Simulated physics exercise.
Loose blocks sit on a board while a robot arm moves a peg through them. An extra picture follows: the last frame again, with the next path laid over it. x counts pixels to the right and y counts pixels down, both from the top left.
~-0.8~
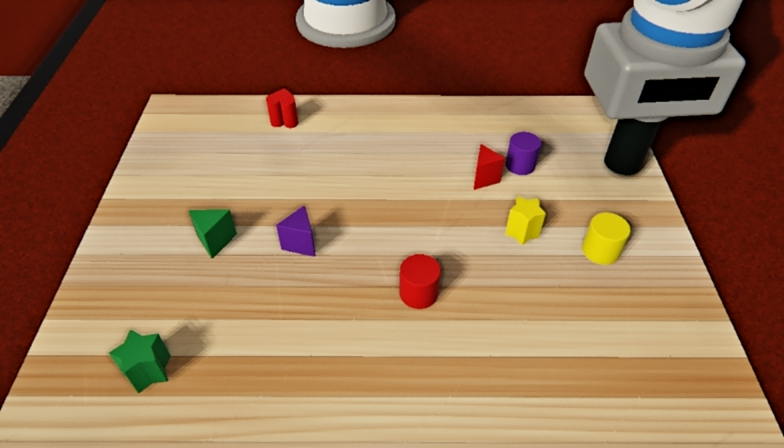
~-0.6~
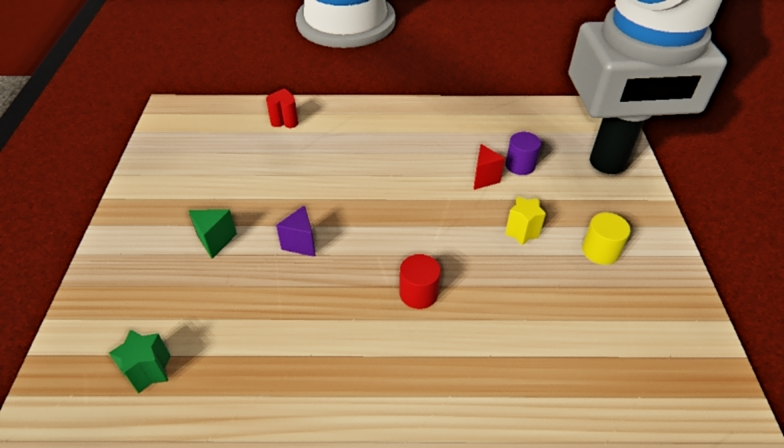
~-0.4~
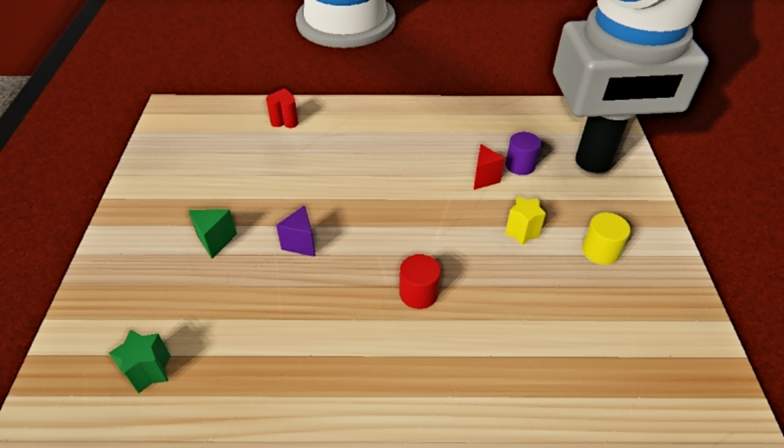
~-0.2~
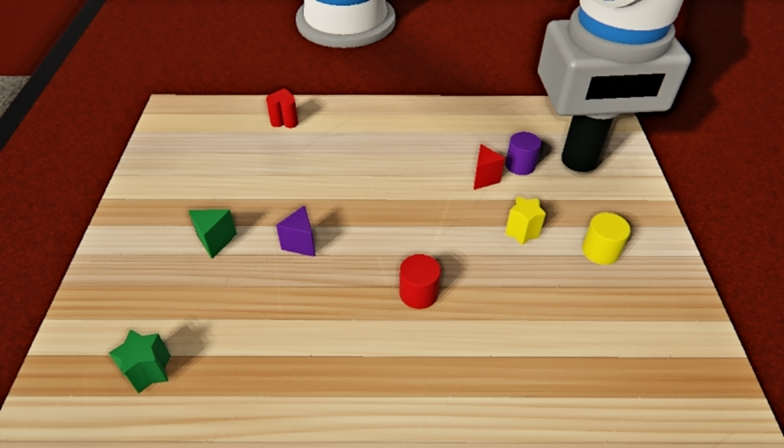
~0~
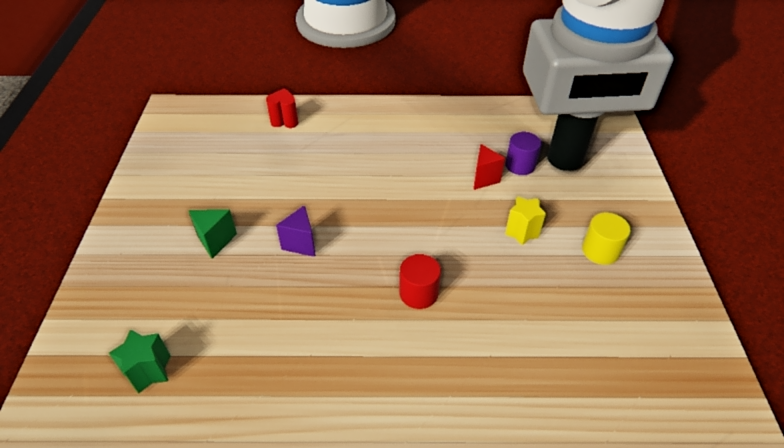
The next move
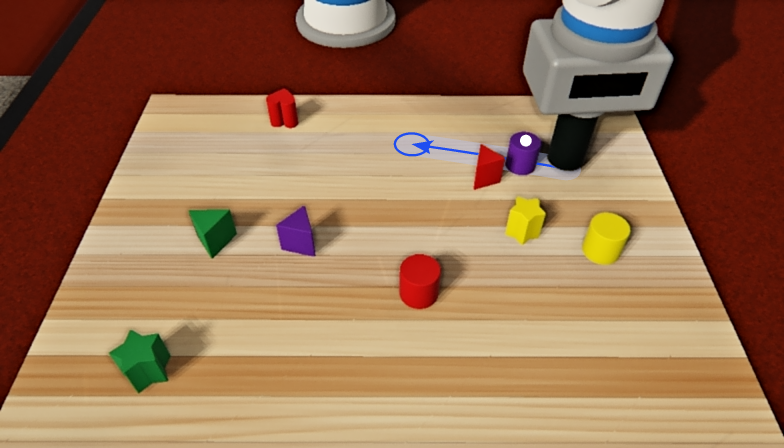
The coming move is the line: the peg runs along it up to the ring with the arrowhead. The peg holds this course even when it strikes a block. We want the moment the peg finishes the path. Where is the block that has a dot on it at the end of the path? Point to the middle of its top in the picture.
Just about (431, 144).
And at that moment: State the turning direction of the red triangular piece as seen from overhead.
Rotates counter-clockwise.
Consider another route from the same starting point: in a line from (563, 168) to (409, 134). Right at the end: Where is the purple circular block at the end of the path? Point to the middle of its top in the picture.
It should be at about (455, 141).
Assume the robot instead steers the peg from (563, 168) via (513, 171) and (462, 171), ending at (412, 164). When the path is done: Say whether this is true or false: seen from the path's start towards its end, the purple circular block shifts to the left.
The statement is incorrect.
Path on the board, from (563, 168) to (412, 144); the dot is on the purple circular block.
What follows on the original path. One third of the way, peg (512, 151); red triangular piece (484, 156), turned 25° anticlockwise; purple circular block (484, 139).
Two thirds of the way, peg (462, 143); red triangular piece (482, 157), turned 40° anticlockwise; purple circular block (441, 142).
At the end, peg (412, 136); red triangular piece (482, 157), turned 40° anticlockwise; purple circular block (431, 144).
